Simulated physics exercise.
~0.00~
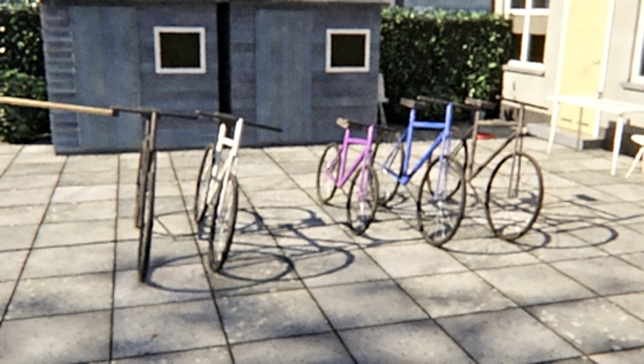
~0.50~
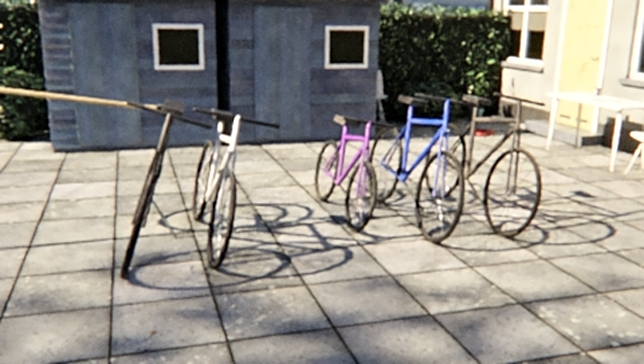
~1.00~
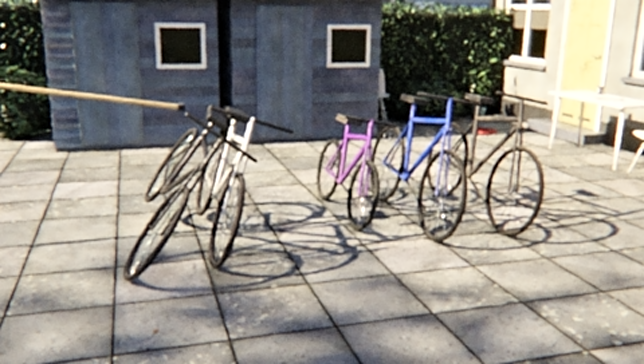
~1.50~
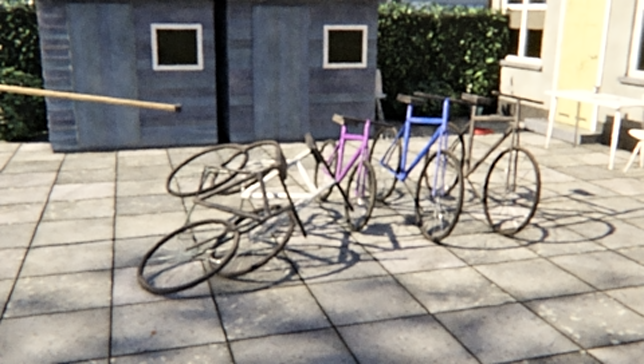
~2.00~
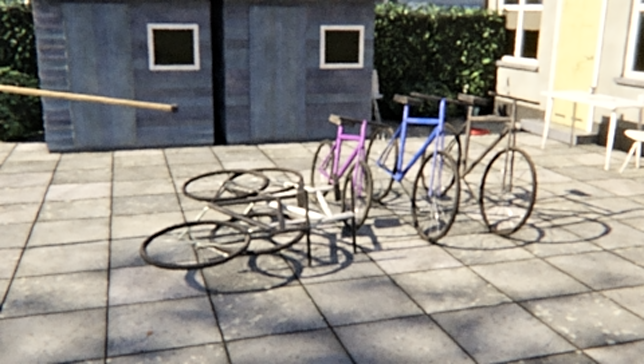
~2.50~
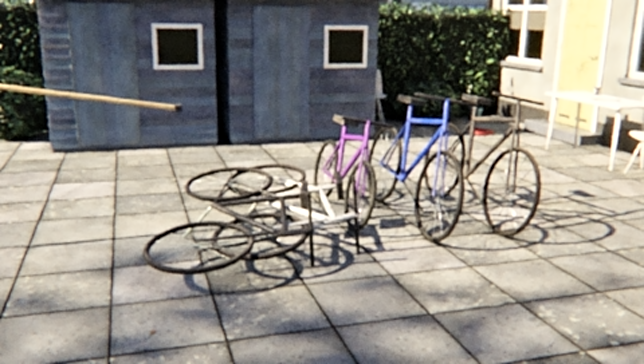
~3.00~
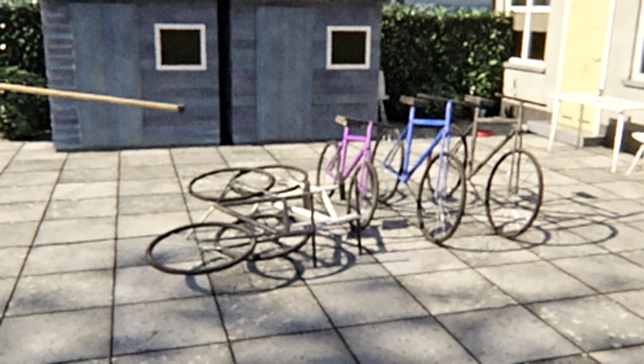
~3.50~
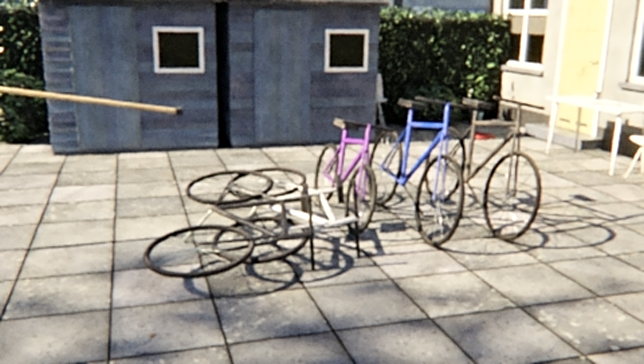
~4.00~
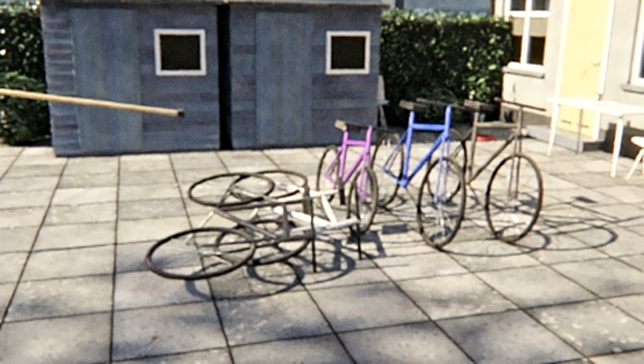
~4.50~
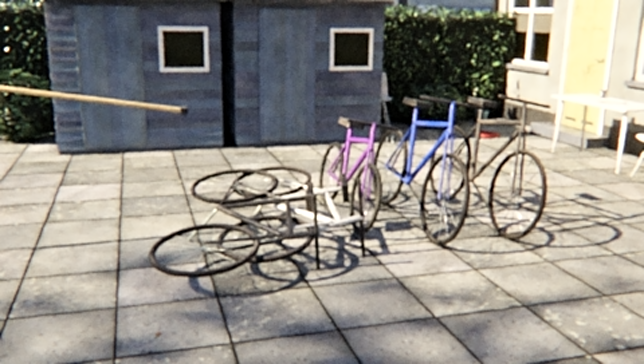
On a paved yard, a pole tips two bicycles over while three others stay standing.
